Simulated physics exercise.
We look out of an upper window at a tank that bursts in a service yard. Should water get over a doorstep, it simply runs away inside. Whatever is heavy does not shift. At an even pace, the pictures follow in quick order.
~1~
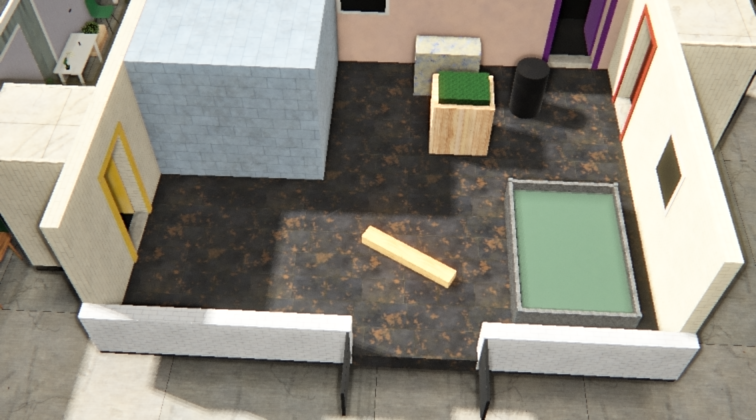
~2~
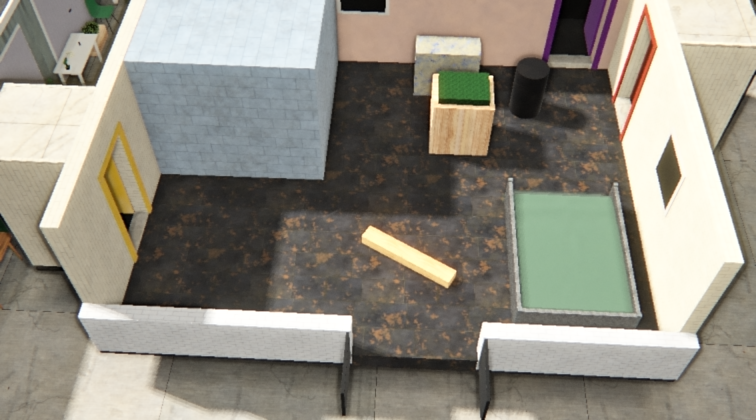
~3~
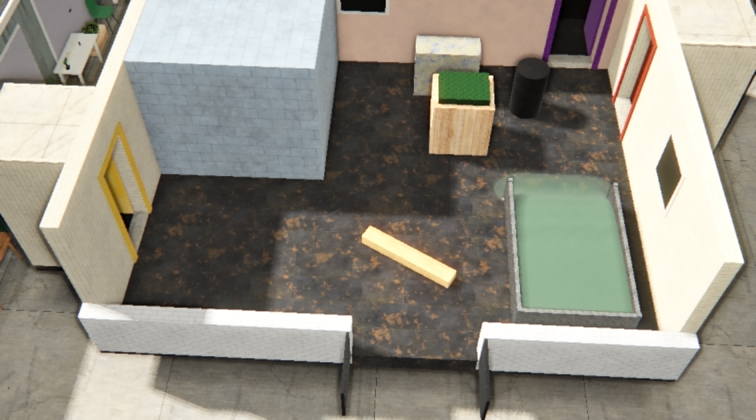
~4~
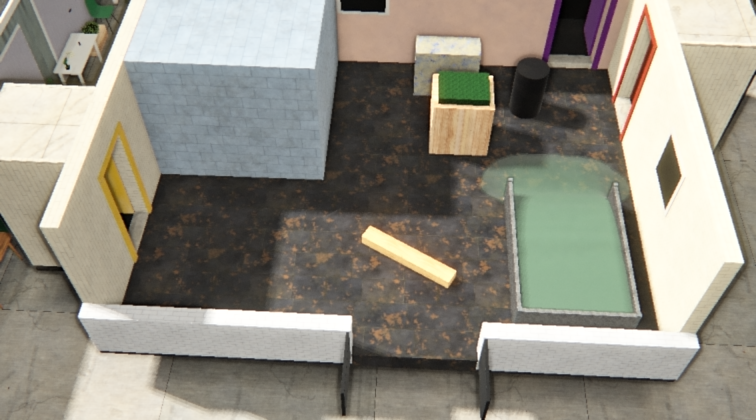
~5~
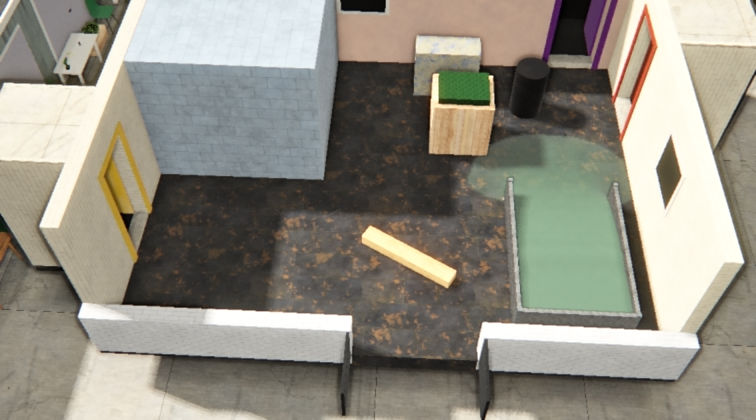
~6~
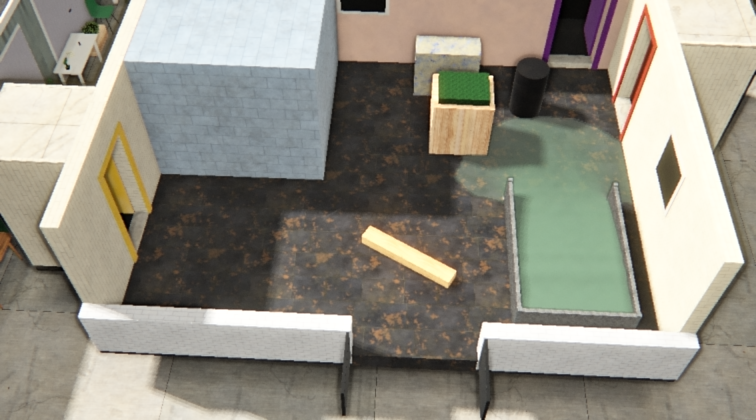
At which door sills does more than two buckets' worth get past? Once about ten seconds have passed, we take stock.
One by one: The red door will receive two buckets or fewer, the purple door will receive over two buckets, the yellow door will receive two buckets or fewer.
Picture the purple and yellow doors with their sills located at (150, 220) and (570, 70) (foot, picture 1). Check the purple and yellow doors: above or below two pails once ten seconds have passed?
Purple falls short, yellow tops the limit.
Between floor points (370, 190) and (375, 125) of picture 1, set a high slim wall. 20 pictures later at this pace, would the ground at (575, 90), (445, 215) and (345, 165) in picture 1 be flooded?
Outcome per location, in sequence: Soaking, unsoaked, unsoaked.
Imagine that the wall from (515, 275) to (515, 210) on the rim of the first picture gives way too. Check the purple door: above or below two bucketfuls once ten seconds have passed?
In that case purple comes in lower.
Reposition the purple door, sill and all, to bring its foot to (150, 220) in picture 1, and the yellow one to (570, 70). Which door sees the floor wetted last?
Result: The one in purple.
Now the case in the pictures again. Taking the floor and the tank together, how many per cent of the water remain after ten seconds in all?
About 90 per cent.
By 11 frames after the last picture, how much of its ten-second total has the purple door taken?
Near 10 in a hundred.
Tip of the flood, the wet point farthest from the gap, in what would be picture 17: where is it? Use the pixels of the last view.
Somewhere around (424, 66).
A moment on, water covers 20 % of the floor; the red door wet at the sill, nothing in, the purple door wet at the sill, nothing in, the yellow door not reached.
Next, water covers 30 % of the floor; the red door wet at the sill, nothing in, the purple door over two buckets in, the yellow door not reached.
Then, water covers 40 % of the floor; the red door wet at the sill, nothing in, the purple door far over two buckets in, the yellow door not reached.
Later, water covers 45 % of the floor; the red door wet at the sill, nothing in, the purple door far over two buckets in, the yellow door not reached.
In the end, water covers 75 % of the floor; the red door wet at the sill, nothing in, the purple door far over two buckets in, the yellow door wet at the sill, nothing in.
